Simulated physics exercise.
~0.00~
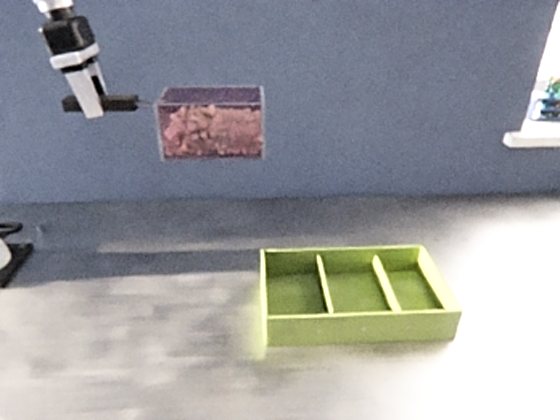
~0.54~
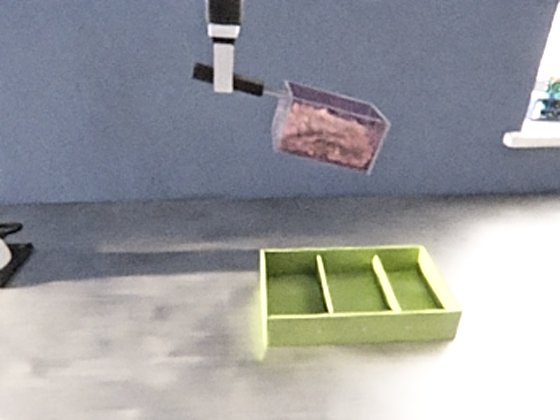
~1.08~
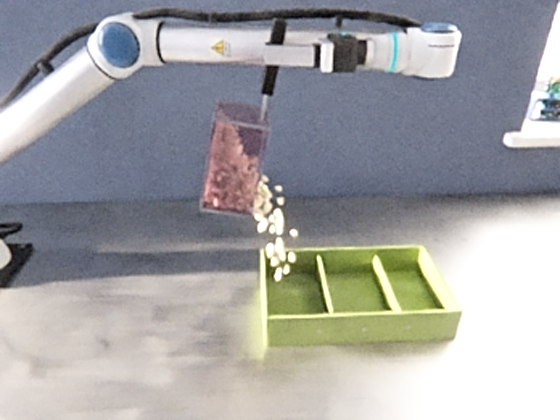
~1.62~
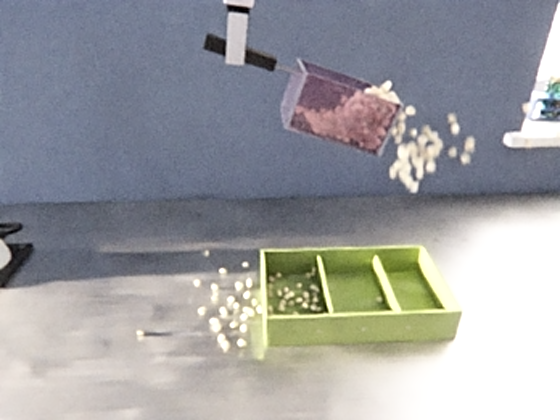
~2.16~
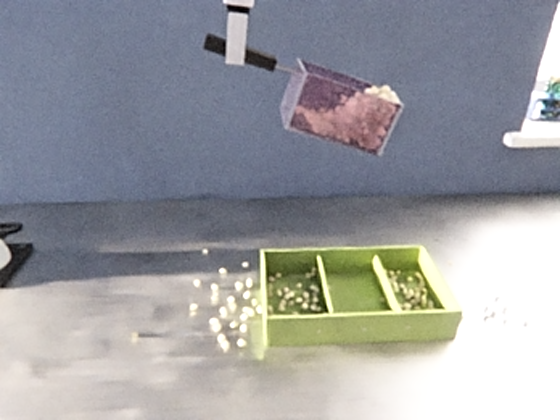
The footage shows a robot arm moving a clear box of small pieces rightward, tipping it steeply, then swinging it back while pieces spill over a green divided tray, ending with the box still held, pieces in both outer compartments and scattered on the table.
